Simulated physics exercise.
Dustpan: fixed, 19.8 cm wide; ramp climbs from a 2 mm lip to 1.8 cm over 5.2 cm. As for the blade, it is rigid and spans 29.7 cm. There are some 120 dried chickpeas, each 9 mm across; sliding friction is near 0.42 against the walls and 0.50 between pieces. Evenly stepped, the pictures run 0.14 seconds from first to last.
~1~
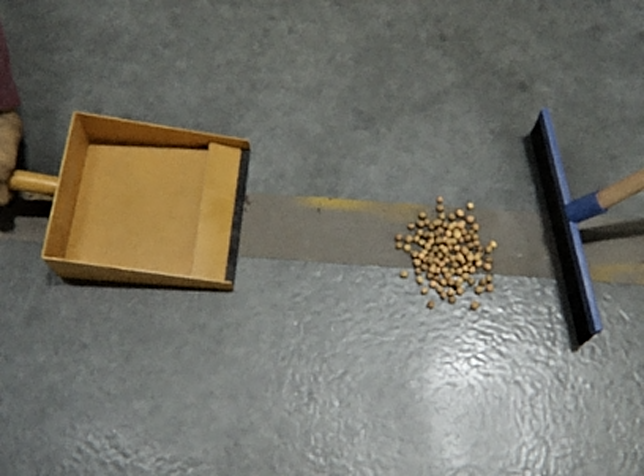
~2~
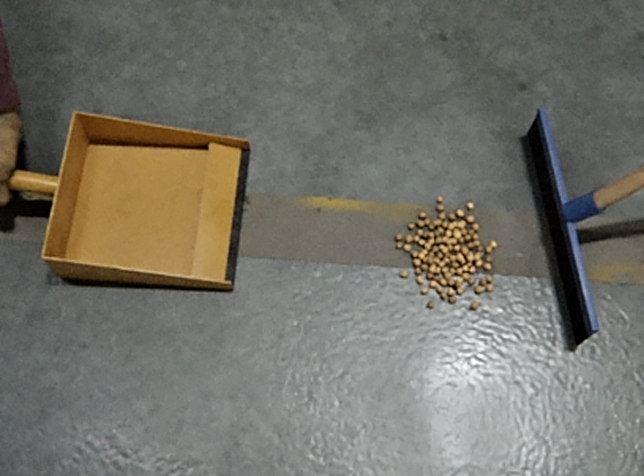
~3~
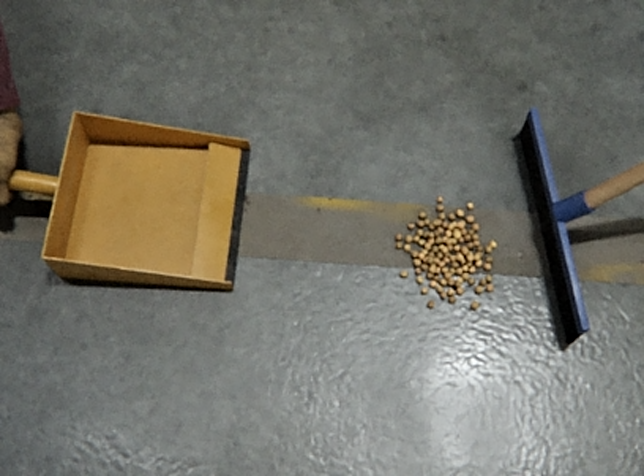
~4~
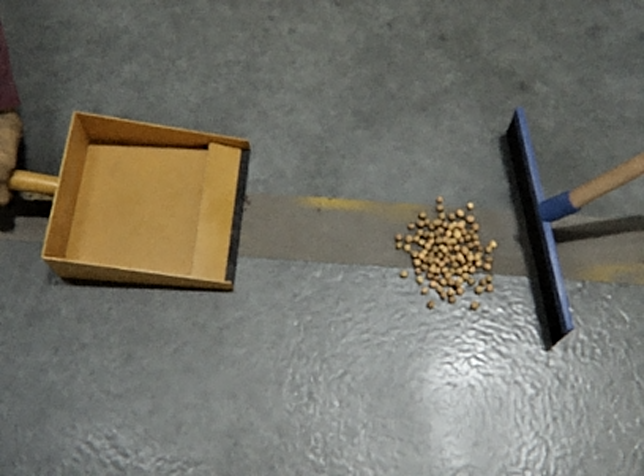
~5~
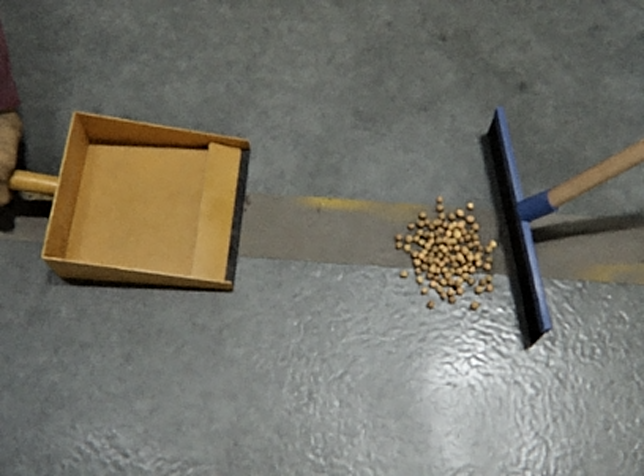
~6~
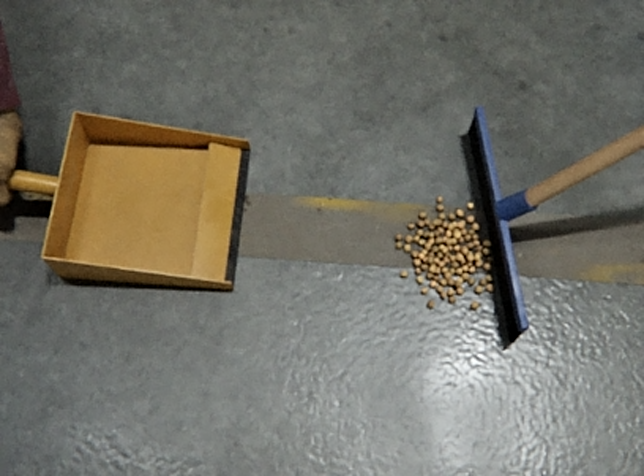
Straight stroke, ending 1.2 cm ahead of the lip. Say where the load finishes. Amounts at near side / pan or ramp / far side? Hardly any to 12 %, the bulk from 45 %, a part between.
Past the pan's near side: A part; in the pan or on its ramp: A part; past the pan's far side: Hardly any.
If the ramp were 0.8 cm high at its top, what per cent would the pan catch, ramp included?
Then around 40 percent, ramp counted.
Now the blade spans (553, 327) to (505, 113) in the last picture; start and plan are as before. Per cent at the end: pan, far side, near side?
The pan gets 5, the far side 0 and the near side 20.
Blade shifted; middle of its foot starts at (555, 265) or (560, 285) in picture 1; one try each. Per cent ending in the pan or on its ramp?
Estimates: 30 percent and 30 percent.
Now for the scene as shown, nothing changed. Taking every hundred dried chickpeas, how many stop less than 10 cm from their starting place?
Roughly 0 per cent.
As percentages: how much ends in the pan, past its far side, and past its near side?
In per cent - near side 25, pan 25, far side 0.
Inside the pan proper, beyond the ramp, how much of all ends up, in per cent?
Near 0 per cent, I'd say.
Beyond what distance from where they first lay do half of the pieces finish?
28 cm or thereabouts.
Then, 0.15 s after the last picture, middle of the blade 17 cm from the lip; 0 % over the lip, far side 0 %, near side 20 %.
Then, 0.25 s after the last picture, middle of the blade 8 cm from the lip; 0 % over the lip, far side 0 %, near side 20 %.
Then, 0.49 s after the last picture, middle of the blade 4 cm from the lip; 35 % over the lip, far side 0 %, near side 25 %.
In the end, near side 25 %, pan 25 %, far side 0 %, in front of the lip or behind the blade 45 %.
